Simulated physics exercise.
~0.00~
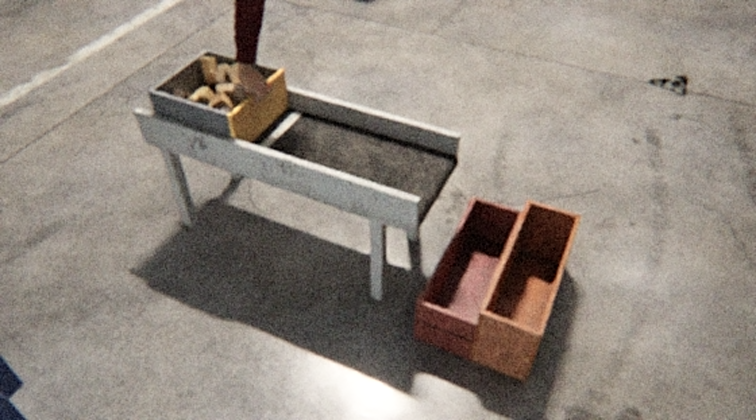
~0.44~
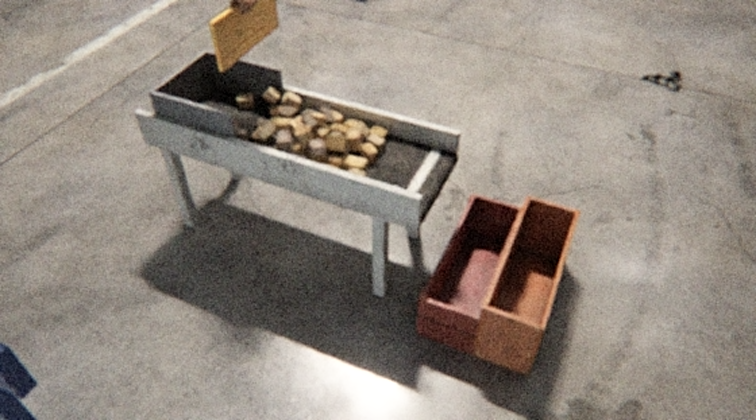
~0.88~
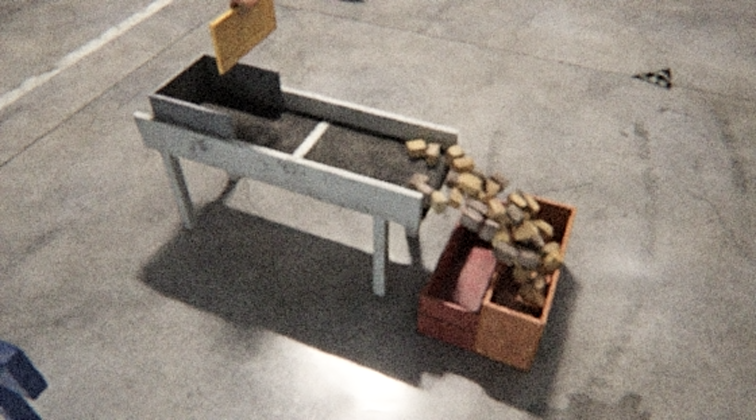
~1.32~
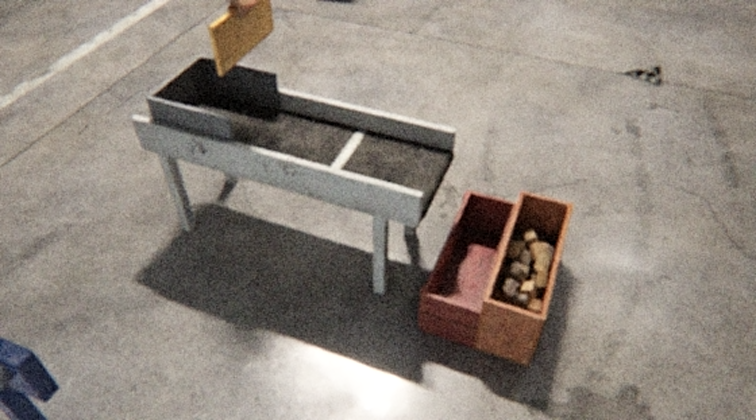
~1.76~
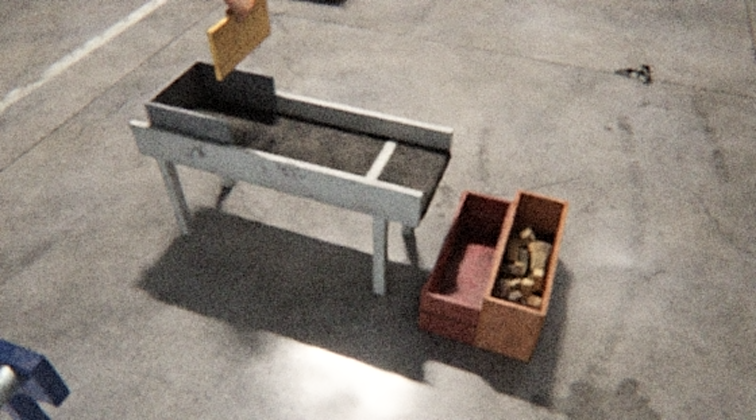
The clip shows a yellow gate lifting from a grey pen on a belt, releasing a pile of timber offcuts that rides rightward, flies off the end and drops into the orange tote beyond the red bin, where the pieces settle, leaving the red bin empty.
